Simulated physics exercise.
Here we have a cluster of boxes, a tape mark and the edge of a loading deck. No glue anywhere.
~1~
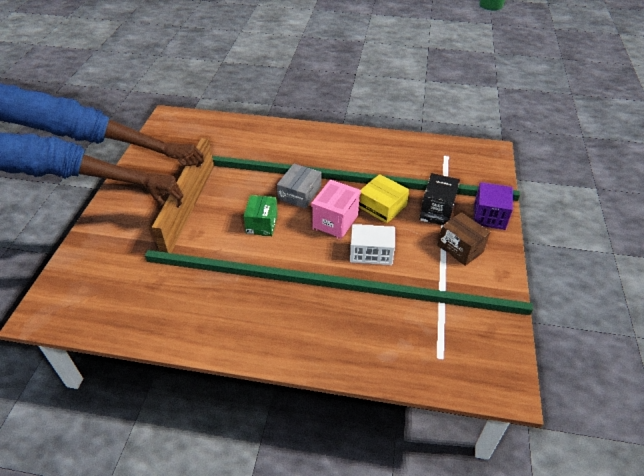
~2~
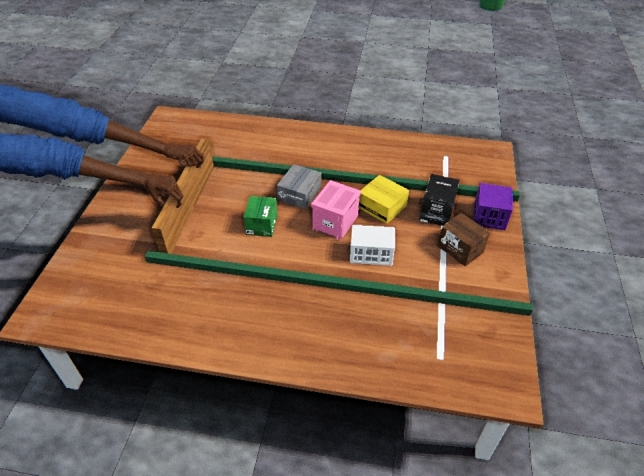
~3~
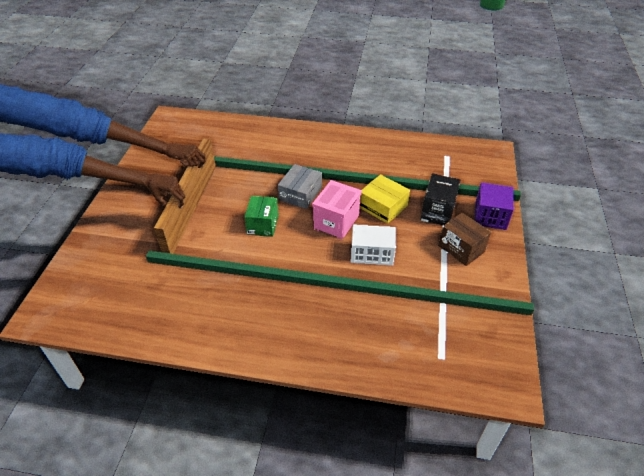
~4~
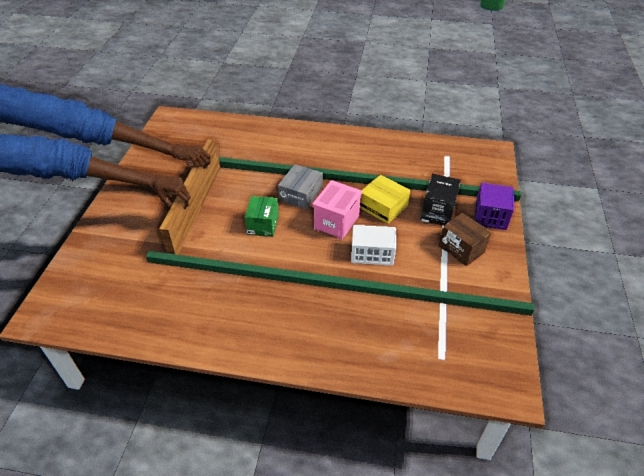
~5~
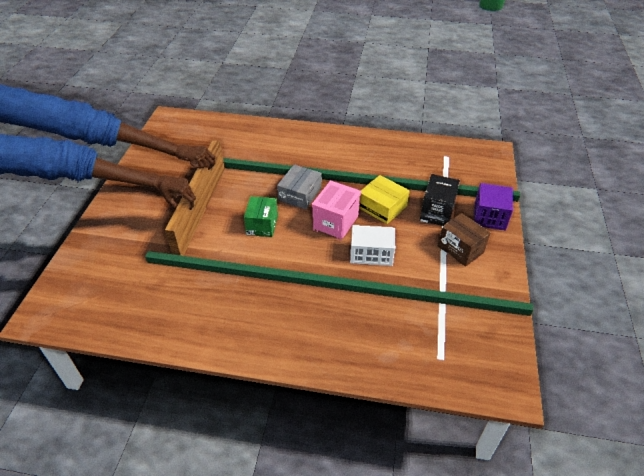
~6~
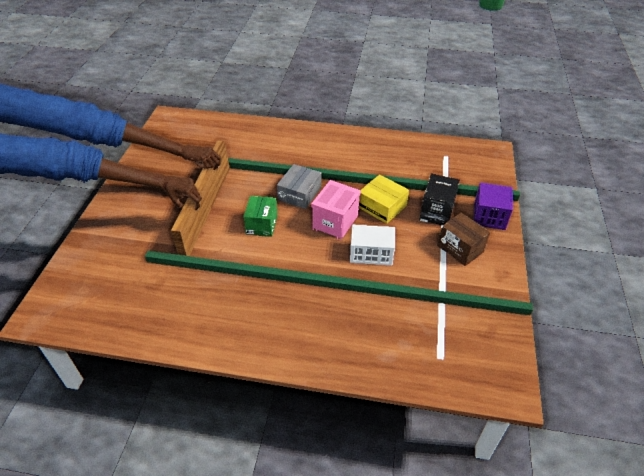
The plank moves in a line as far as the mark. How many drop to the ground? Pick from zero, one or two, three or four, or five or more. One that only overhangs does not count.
As it turns out, the number that fall off is three or four.
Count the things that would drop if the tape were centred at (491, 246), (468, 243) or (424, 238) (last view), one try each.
The counts: 5, 3 and 1.
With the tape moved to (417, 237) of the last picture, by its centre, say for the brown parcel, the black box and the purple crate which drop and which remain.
The brown parcel holds on, the black box survives, the purple crate is lost.
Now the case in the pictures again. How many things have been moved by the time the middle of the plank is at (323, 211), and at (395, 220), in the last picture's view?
First 4, then 8.
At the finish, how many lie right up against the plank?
The number is 3.
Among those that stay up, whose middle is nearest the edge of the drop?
It is the yellow box.
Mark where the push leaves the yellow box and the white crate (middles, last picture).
The yellow box stops around (498, 206); the white crate around (461, 273).
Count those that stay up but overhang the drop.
Overhanging: 0.
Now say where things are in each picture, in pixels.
The first frame shows purple crate (493, 206); brown parcel (463, 239); black box (440, 200); plank (186, 194); tape (444, 240).
The second frame shows brown parcel (463, 239); yellow box (383, 199).
The third frame shows black box (440, 200); white crate (373, 245).
The fourth frame shows purple crate (494, 206); plank (193, 195).
The fifth frame shows brown parcel (463, 240); green parcel (261, 217).
The sixth frame shows purple crate (493, 206); brown parcel (463, 239); black box (440, 200); plank (203, 196); tape (444, 240).
Early on, none off yet; purple crate at rest near (493, 206); brown parcel at rest near (463, 239); black box at rest near (440, 200).
A while later, none off yet; purple crate travelled about its own width near (518, 209); brown parcel travelled about its own width near (487, 242); black box travelled about its own width near (487, 205).
Finally, the number that fall off is three or four; lost, black box, brown parcel and purple crate.
